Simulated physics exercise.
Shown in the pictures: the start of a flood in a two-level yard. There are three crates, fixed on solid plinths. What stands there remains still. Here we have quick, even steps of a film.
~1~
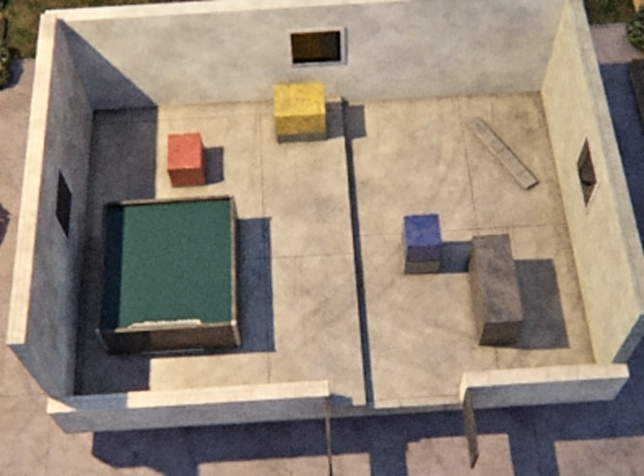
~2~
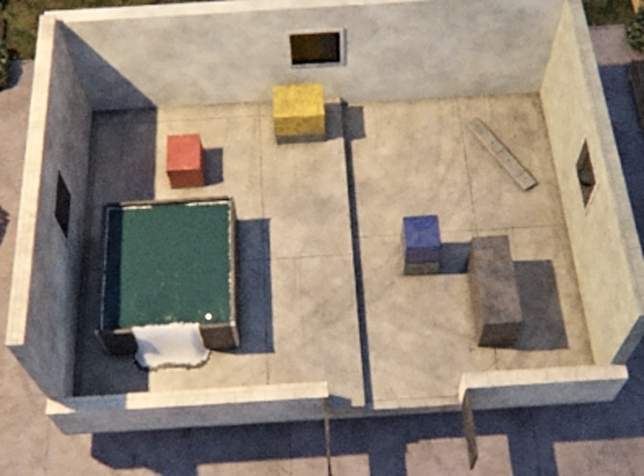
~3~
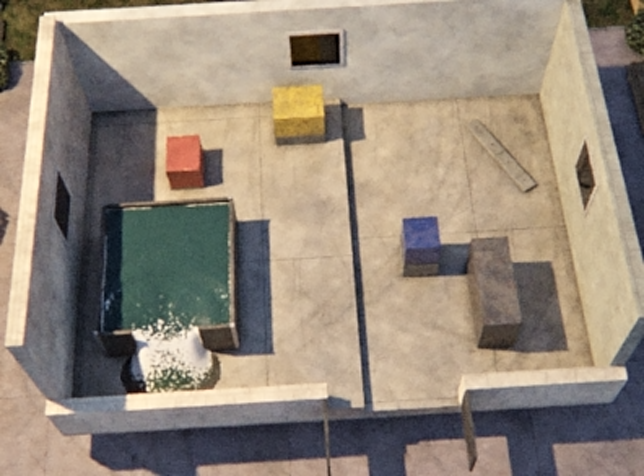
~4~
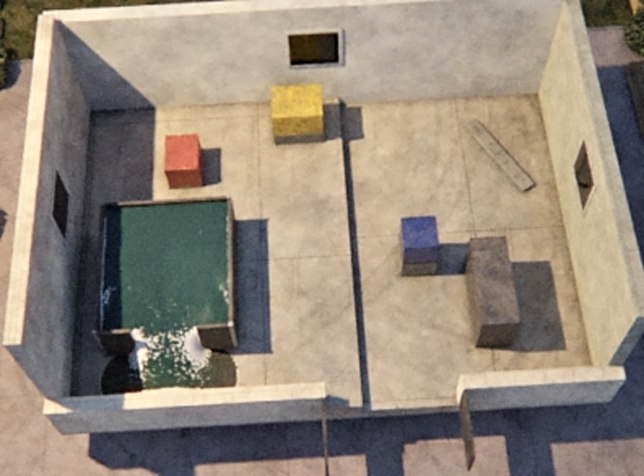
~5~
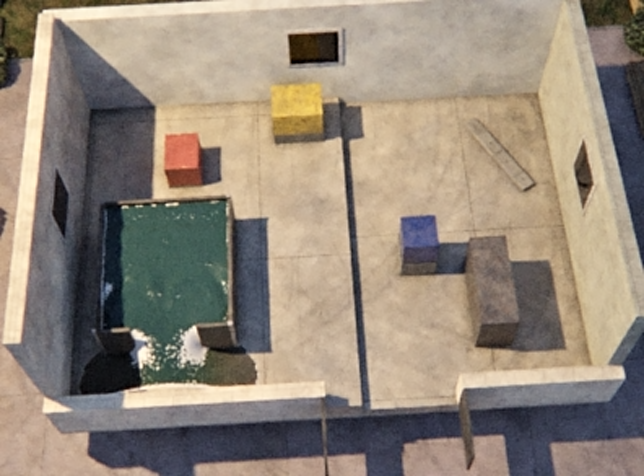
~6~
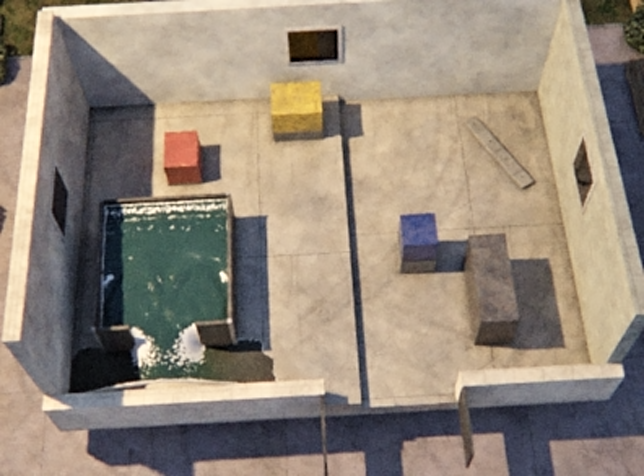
The clip shows a walled yard with red, yellow and blue crates and an open tank of green water; water bursts from the tank's front side, foams through the gap, and spreads along the floor by the near wall.
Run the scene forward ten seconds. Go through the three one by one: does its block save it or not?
In order: Red crate: Doused. Blue crate: Clear. Yellow crate: Clear.
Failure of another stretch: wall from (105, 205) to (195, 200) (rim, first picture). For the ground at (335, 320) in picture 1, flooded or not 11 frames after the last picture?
Untouched.
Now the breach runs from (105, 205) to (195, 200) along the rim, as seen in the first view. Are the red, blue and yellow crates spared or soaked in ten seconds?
Result: Red crate gets overtopped, blue crate is left untouched, yellow crate gets overtopped.
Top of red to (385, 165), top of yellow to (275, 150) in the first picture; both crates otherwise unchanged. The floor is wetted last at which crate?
The yellow crate.
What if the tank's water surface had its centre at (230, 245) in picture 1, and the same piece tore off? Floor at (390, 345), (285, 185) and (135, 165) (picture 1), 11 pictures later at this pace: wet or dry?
Taking the three spots in order: Swamped, bare, bare.
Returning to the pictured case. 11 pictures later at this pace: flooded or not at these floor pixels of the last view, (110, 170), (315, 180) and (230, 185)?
Status per point, in sequence: Waterlogged, then unwetted, then unwetted.
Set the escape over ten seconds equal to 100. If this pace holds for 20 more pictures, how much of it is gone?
About 20 per cent.
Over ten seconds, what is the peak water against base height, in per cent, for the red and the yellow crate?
Around 140 in a hundred for the first and 70 in a hundred for the second.
A moment on, water covers 15 % of the floor; the red crate not reached, the blue crate not reached, the yellow crate not reached.
Next, water covers 35 % of the floor; the red crate not reached, the blue crate water round its plinth, the yellow crate not reached.
Then, water covers 55 % of the floor; the red crate water round its plinth, the blue crate water round its plinth, the yellow crate not reached.
Later, water covers 85 % of the floor; the red crate water round its plinth, the blue crate water round its plinth, the yellow crate water round its plinth.
In the end, water covers 95 % of the floor; the red crate was topped, the blue crate stayed above the water, the yellow crate stayed above the water.
